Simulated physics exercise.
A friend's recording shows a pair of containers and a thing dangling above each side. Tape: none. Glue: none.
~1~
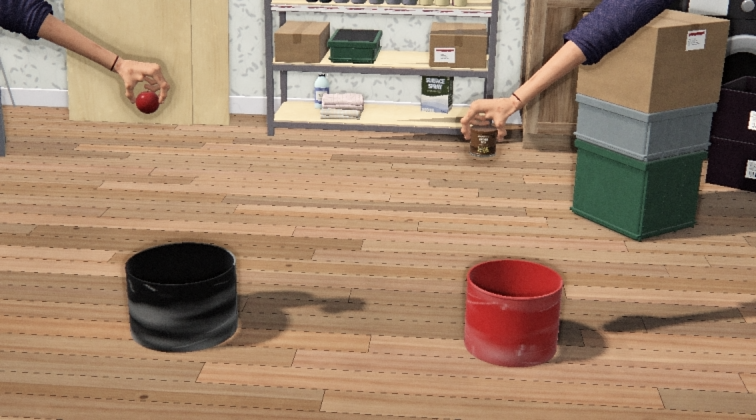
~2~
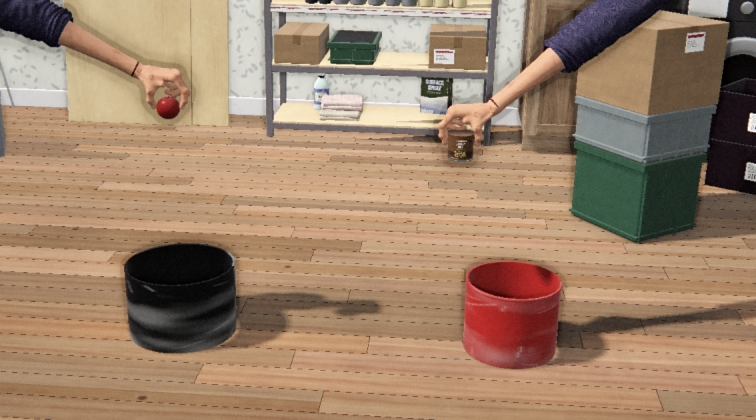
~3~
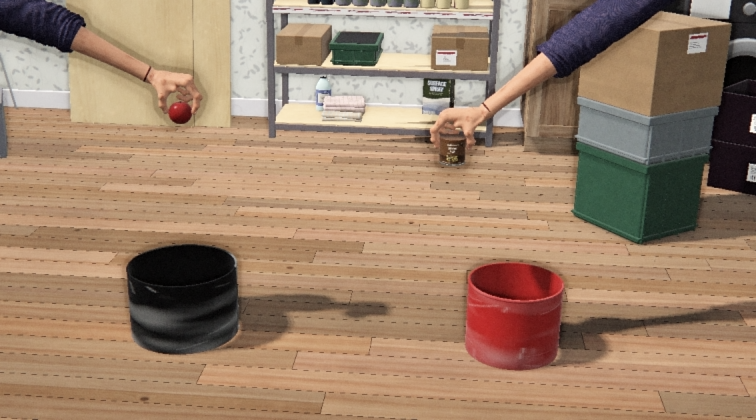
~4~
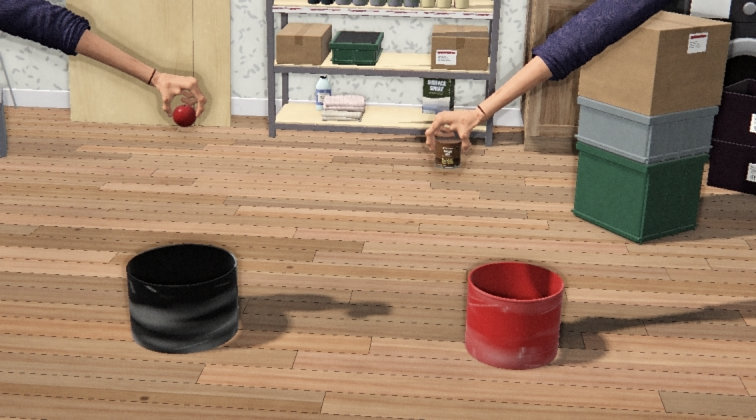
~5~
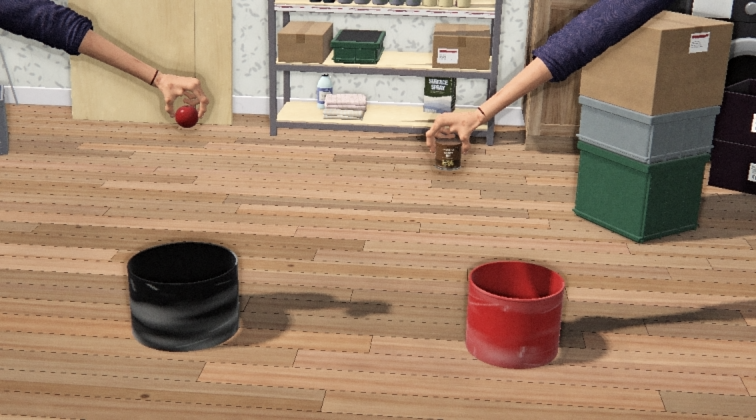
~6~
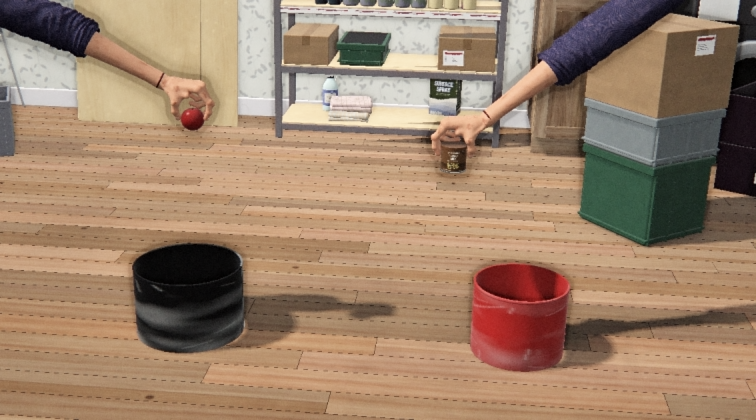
Two arms in dark purple sleeves reach in from the upper left and upper right of a storage room with a wooden floor, seen from the front and slightly above. The left hand holds a red apple and the right a small brown tin, above a black bucket at left and a red bin at right, with shelves and stacked boxes behind. The apple moves slightly right and down, the tin shifts slightly left and down, then both hands nearly settle as the view drifts very slightly.
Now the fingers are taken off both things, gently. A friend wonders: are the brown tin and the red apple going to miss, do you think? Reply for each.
I'd say the brown tin misses; I'd say the red apple goes in.
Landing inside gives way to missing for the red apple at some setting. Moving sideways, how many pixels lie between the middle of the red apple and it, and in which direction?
Direction right, distance some 44 pixels.
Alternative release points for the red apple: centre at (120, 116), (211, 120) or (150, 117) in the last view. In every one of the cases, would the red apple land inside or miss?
First go: Goes wide. Second go: Gets in. Third go: Gets in.
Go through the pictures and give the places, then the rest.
Still on the way; brown tin (483, 141); red apple (148, 103); left bucket (183, 295), in the first picture.
Still on the way; red apple (168, 108); right bin (511, 313), in the second picture.
Still on the way; brown tin (453, 149); left bucket (184, 297), in the third picture.
Still on the way; red apple (185, 116); right bin (513, 314), in the fourth picture.
Still on the way; brown tin (448, 154); left bucket (185, 295), in the fifth picture.
In place, still held; brown tin (454, 157); red apple (193, 119); right bin (519, 316), in the sixth picture.
Then, 0.20 s after the last picture, brown tin falling near (451, 199); red apple falling near (195, 161).
Then, 0.34 s after the last picture, brown tin falling near (446, 298); red apple falling near (199, 260).
Then, 0.54 s after the last picture, brown tin falling near (445, 321); red apple down below near (200, 297).
At rest, the brown tin falls beside it, near (444, 333); the red apple is caught, near (201, 317).
